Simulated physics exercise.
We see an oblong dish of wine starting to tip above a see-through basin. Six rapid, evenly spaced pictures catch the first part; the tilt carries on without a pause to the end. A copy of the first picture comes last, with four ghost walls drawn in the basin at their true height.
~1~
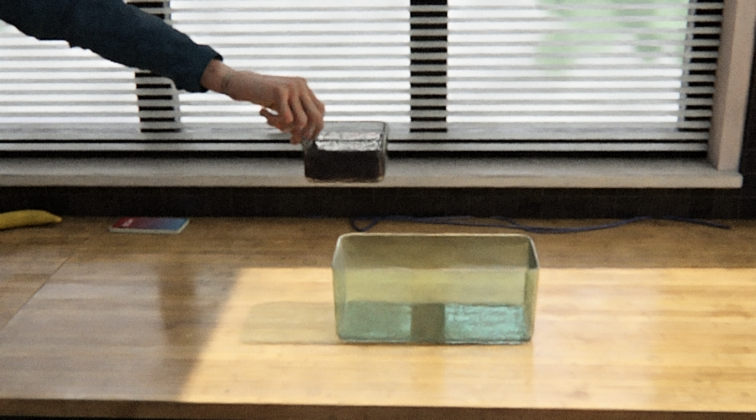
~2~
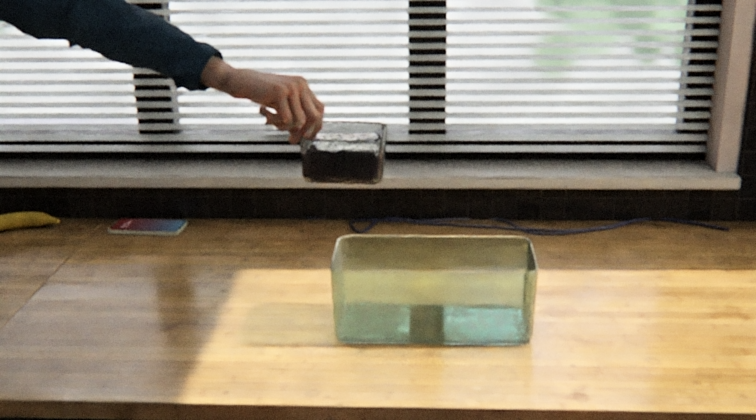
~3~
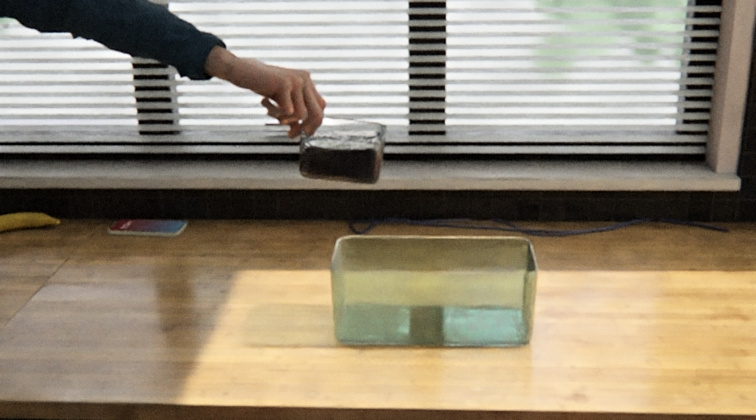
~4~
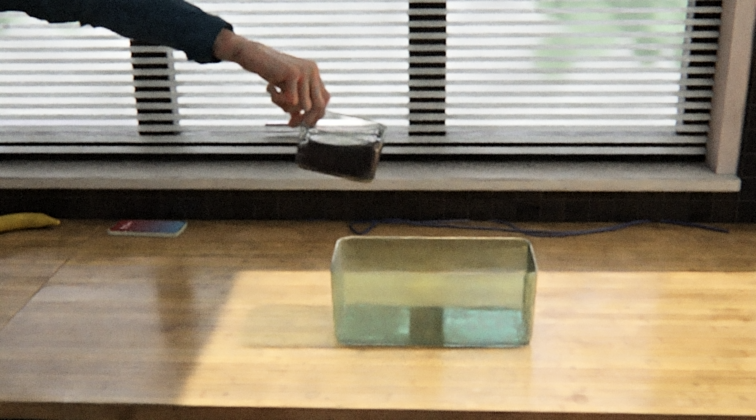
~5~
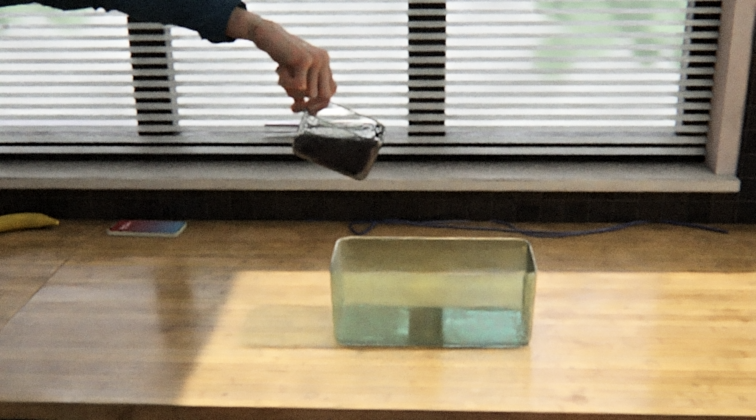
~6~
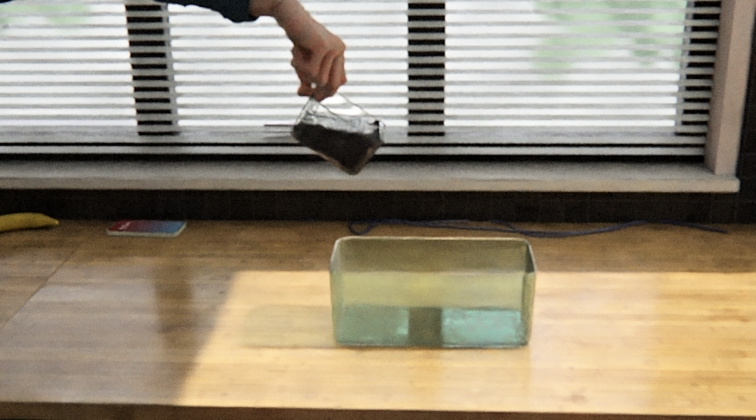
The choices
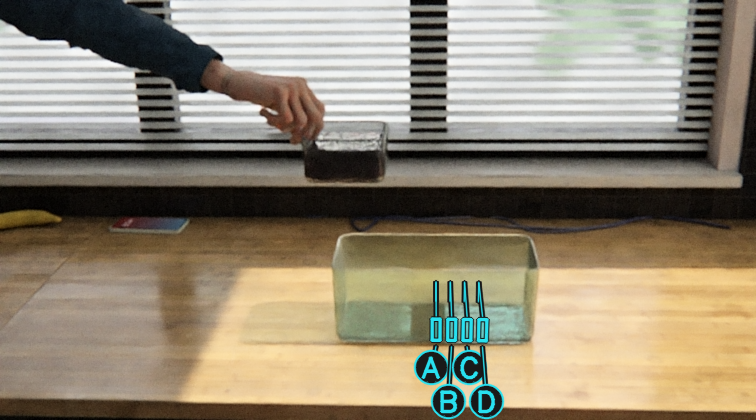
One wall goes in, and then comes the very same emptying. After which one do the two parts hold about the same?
C beats the others.
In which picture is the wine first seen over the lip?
Picture 6.
On the marked copy, A at (436, 346); B at (451, 346); C at (466, 346); D at (482, 346).
With A, about 22 % ends left of the wall and 73 % right of it; 5 % is lost outside.
With B, about 33 % ends left of the wall and 62 % right of it; 5 % is lost outside.
With C, about 45 % ends left of the wall and 49 % right of it; 5 % is lost outside.
With D, about 69 % ends left of the wall and 25 % right of it; 6 % is lost outside.
